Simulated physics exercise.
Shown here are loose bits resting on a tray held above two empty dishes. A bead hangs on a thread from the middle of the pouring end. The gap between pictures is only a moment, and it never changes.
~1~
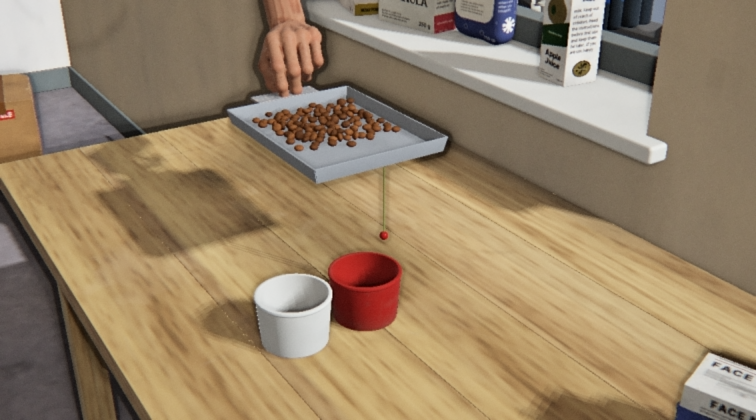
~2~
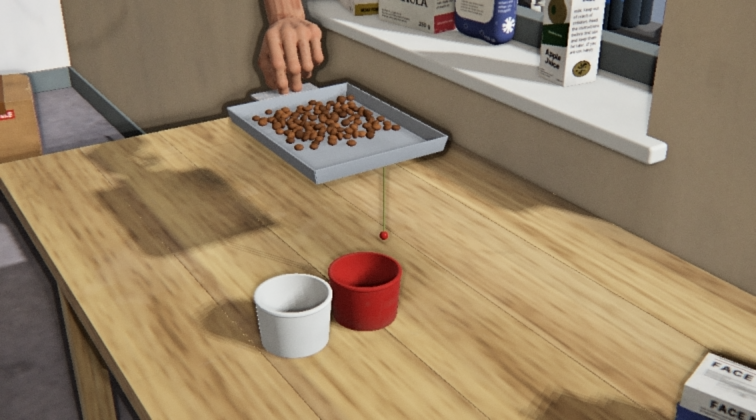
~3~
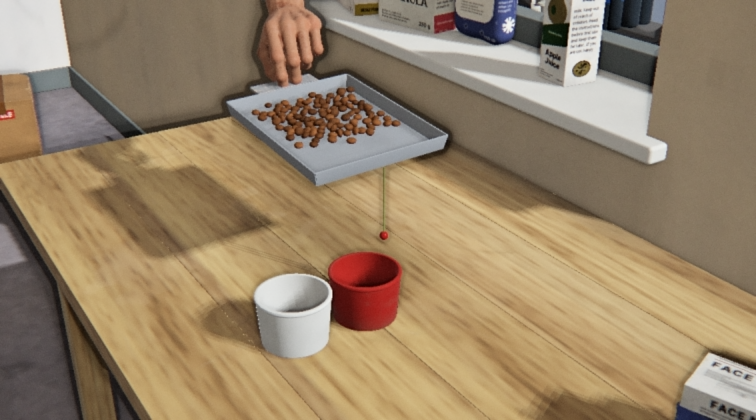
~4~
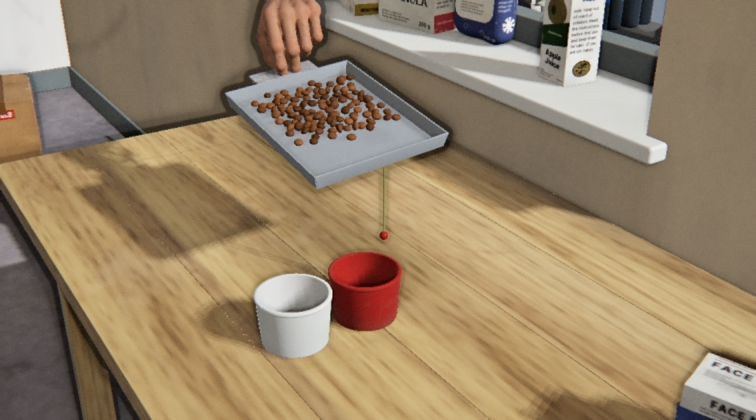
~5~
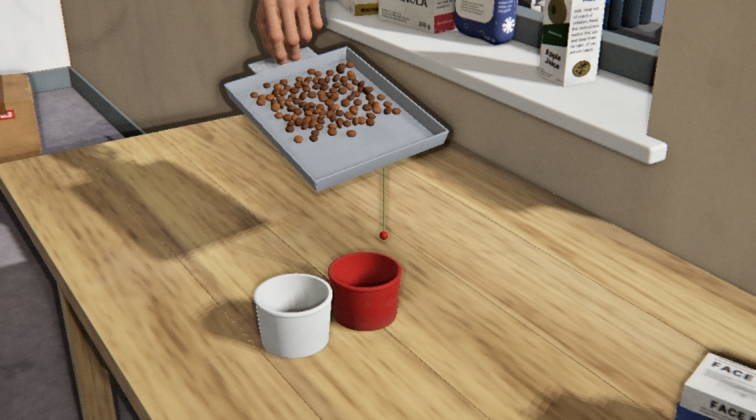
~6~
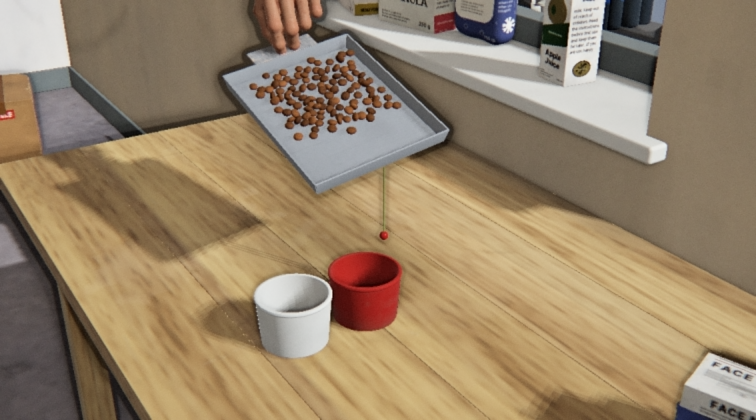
A grey tray scattered with small brown kibble pieces is held by a hand above a pale wooden table, seen from above at an angle in a room with a white windowsill holding cartons. Below it sit a white dish at left and a red one beside it, under a hanging red bead. The hand gradually tilts the tray forward, its near left corner dipping slightly, while the camera stays still.
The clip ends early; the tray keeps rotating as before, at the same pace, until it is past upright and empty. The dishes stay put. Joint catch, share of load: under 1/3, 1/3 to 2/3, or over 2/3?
Once it's all tipped, the dishes get a third or more but no more than two thirds of it.
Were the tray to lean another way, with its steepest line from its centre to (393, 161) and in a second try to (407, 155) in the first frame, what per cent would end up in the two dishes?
In turn some 20 and 0 per cent.
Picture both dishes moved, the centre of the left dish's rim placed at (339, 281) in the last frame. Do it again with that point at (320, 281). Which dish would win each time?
First try: The left-hand one. Second try: The left-hand one.
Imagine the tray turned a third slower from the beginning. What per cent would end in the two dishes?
It would be close to 50 per cent.
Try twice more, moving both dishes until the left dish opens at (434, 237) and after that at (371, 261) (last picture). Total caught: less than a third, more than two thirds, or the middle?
To begin with: Less than a third; after that: Under a third.
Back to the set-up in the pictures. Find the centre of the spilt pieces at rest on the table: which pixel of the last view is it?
Look around pixel (308, 305).
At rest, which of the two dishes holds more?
Simple - that is the right-placed one.
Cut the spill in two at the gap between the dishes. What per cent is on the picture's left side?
About 80 percent of the spill.
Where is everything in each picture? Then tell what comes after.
In the first picture, corners of the pouring end near (316, 168) and (443, 137), level; middle of the load near (321, 127), bits of dog kibble; left dish near (312, 329); right dish near (384, 303); bead on its thread near (384, 235).
In the second picture, corners of the pouring end near (317, 169) and (443, 136), level; middle of the load near (321, 126).
In the third picture, corners of the pouring end near (317, 171) and (443, 135), tipped barely, lowest at the left corner; middle of the load near (321, 121).
In the fourth picture, corners of the pouring end near (317, 175) and (444, 133), tipped a little, lowest at the left corner; middle of the load near (320, 114).
In the fifth picture, corners of the pouring end near (317, 179) and (444, 131), tipped a little, lowest at the left corner; middle of the load near (320, 107).
In the sixth picture, corners of the pouring end near (317, 182) and (445, 129), tipped clearly, lowest at the left corner; middle of the load near (320, 101); left dish near (312, 329); right dish near (384, 303).
Shortly afterwards, tray tipped steeply; all but a few on the tray; a little in the air.
Next, tray tipped right over; near a third on the tray; a little in the left dish; near a quarter in the right dish; near a quarter outside both; a little in the air.
Some moments later, tray tipped past a quarter turn; a little in the left dish; near half in the right dish; near half outside both.
In the end, tray tipped past a quarter turn; a little in the left dish; near half in the right dish; near half outside both.
